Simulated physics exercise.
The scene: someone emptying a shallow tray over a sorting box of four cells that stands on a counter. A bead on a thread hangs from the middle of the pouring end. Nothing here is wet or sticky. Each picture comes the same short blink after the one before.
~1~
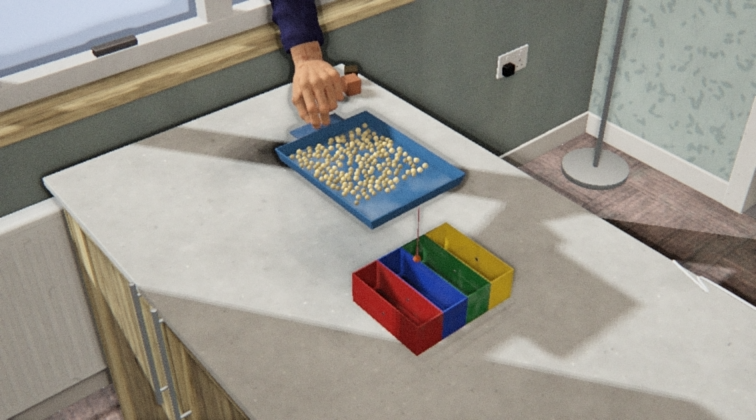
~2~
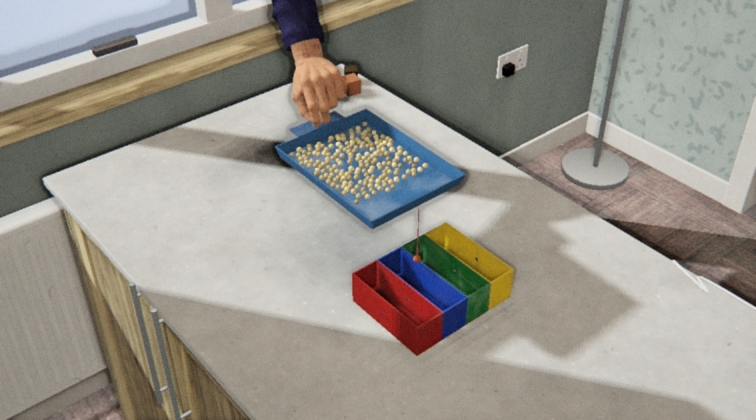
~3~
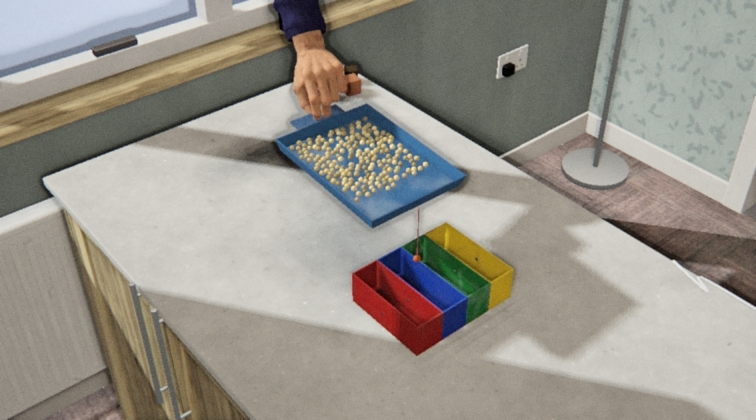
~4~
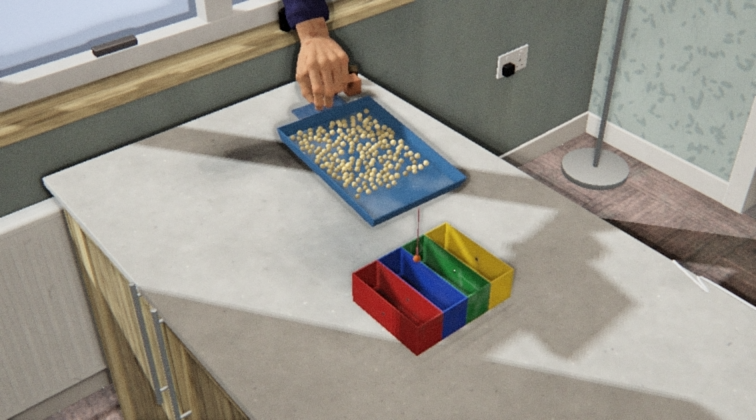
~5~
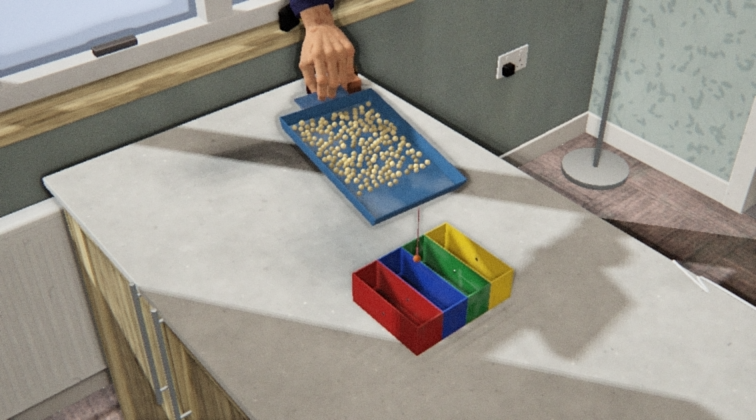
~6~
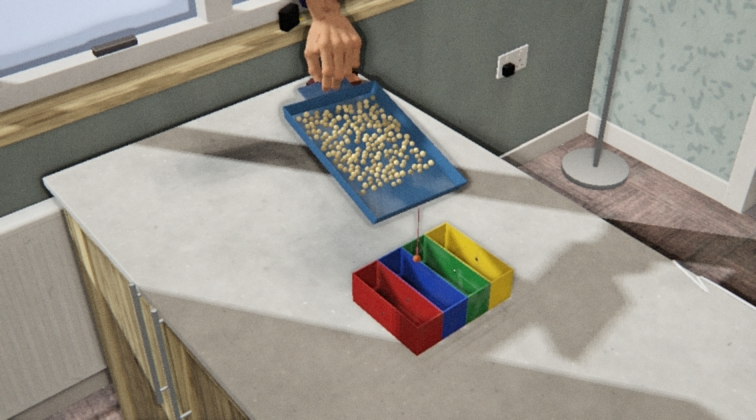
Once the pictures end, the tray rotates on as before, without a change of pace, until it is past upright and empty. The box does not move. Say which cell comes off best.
Most goes to the yellow cell.
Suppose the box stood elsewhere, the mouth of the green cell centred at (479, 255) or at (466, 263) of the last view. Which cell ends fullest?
The first try: Green. The second: Green.
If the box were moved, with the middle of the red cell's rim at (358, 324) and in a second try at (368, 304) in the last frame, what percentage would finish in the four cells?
In turn 10 and 30 in a hundred.
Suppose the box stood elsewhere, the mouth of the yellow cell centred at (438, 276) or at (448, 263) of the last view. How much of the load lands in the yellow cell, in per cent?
The first gives 10 %, the second 40 %.
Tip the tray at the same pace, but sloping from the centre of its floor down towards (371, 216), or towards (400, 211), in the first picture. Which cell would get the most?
The first try: That red cell. The second: The cell in red.
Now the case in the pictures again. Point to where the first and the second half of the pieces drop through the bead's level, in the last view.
At about (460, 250), then at (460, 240).
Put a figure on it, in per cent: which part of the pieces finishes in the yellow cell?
It comes to 60 per cent or so.
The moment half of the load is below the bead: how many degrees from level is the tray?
Near 100 degrees.
Shortly afterwards, tray tipped steeply; the bulk on the tray; a little in the yellow cell; only a few in the green cell; near a quarter falling or outside the box.
Next, tray tipped past a quarter turn; a little on the tray; near a third in the yellow cell; near a quarter in the green cell; near a quarter falling or outside the box.
Some moments later, tray tipped past a quarter turn; near two thirds in the yellow cell; near a third in the green cell; only a few in the blue cell; a little falling or outside the box.
In the end, tray tipped past a quarter turn; near two thirds in the yellow cell; near a third in the green cell; only a few in the blue cell; none at all in the red cell; a little outside the box.
